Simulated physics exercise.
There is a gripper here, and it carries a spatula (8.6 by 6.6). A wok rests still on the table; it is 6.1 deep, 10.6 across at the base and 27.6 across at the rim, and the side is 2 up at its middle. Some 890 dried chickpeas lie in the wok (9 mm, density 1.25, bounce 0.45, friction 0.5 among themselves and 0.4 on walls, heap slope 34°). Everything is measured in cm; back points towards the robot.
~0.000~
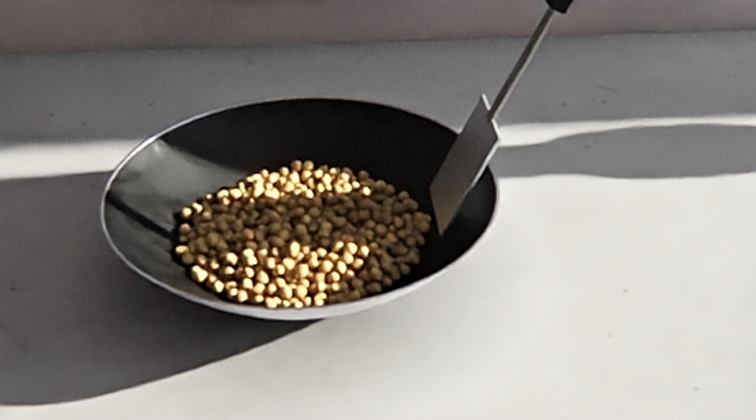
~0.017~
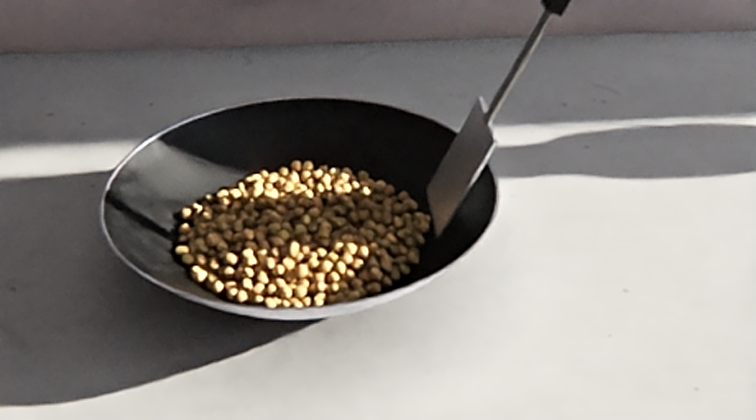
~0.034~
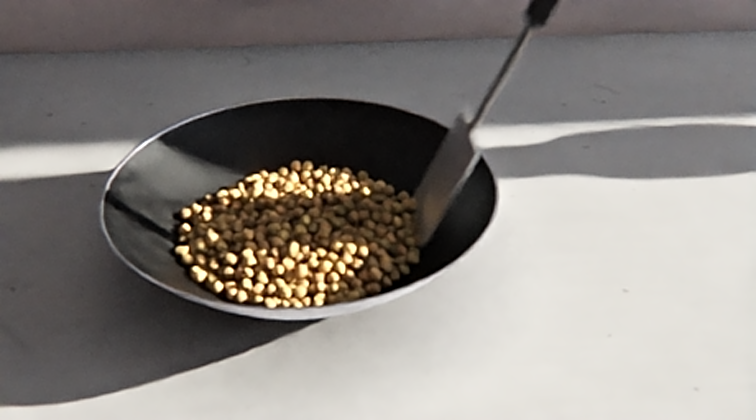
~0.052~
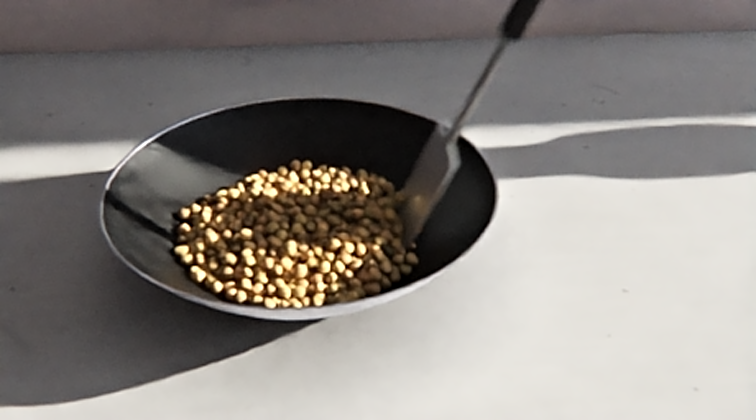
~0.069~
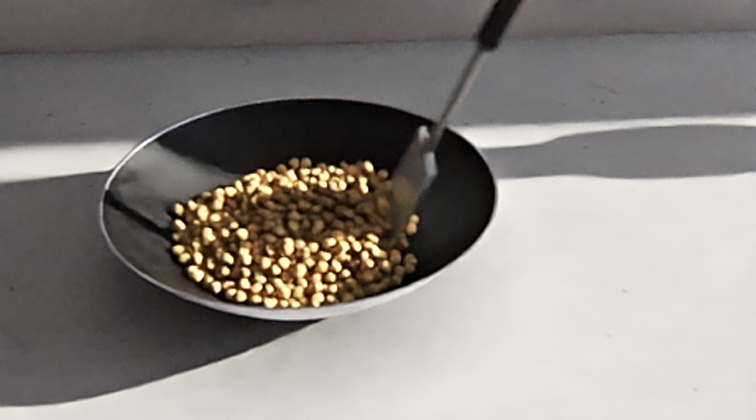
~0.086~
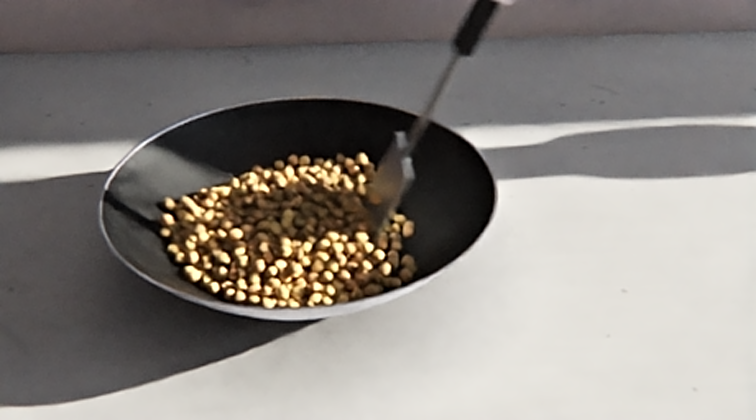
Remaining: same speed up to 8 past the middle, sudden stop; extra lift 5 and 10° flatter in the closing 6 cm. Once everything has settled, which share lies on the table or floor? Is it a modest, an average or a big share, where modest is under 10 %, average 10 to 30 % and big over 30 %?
Average.
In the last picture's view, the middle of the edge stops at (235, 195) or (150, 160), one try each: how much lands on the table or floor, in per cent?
Roughly 5 and 25 per cent.
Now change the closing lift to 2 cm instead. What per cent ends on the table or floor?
It comes to near 20 percent.
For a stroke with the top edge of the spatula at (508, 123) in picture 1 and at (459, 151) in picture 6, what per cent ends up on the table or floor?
Roughly 5 percent ends up there.
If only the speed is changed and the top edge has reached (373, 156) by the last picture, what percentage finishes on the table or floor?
That share would be about 25 percent.
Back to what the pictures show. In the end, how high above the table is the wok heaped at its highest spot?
About 6.0 cm above the table.
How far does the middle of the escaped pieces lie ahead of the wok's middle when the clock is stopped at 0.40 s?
Roughly 24 cm.
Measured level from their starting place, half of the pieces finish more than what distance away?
Somewhere about 4 centimetres, I'd say.
By 0.13 s, sloping 65°, highest piece 6 above the table; 893 in the wok.
By 0.18 s, sloping 61°, highest piece 7 above the table; 893 in the wok.
By 0.40 s, sloping 55°, highest piece 8 above the table; 753 in the wok, 91 on the table or floor, 49 on the blade or in flight.
By 1.45 s, sloping 55°, highest piece 6 above the table; 751 in the wok, 142 on the table or floor.
Final count, 751 in the wok, 142 on the table or floor. That is 16 % on the table or floor.
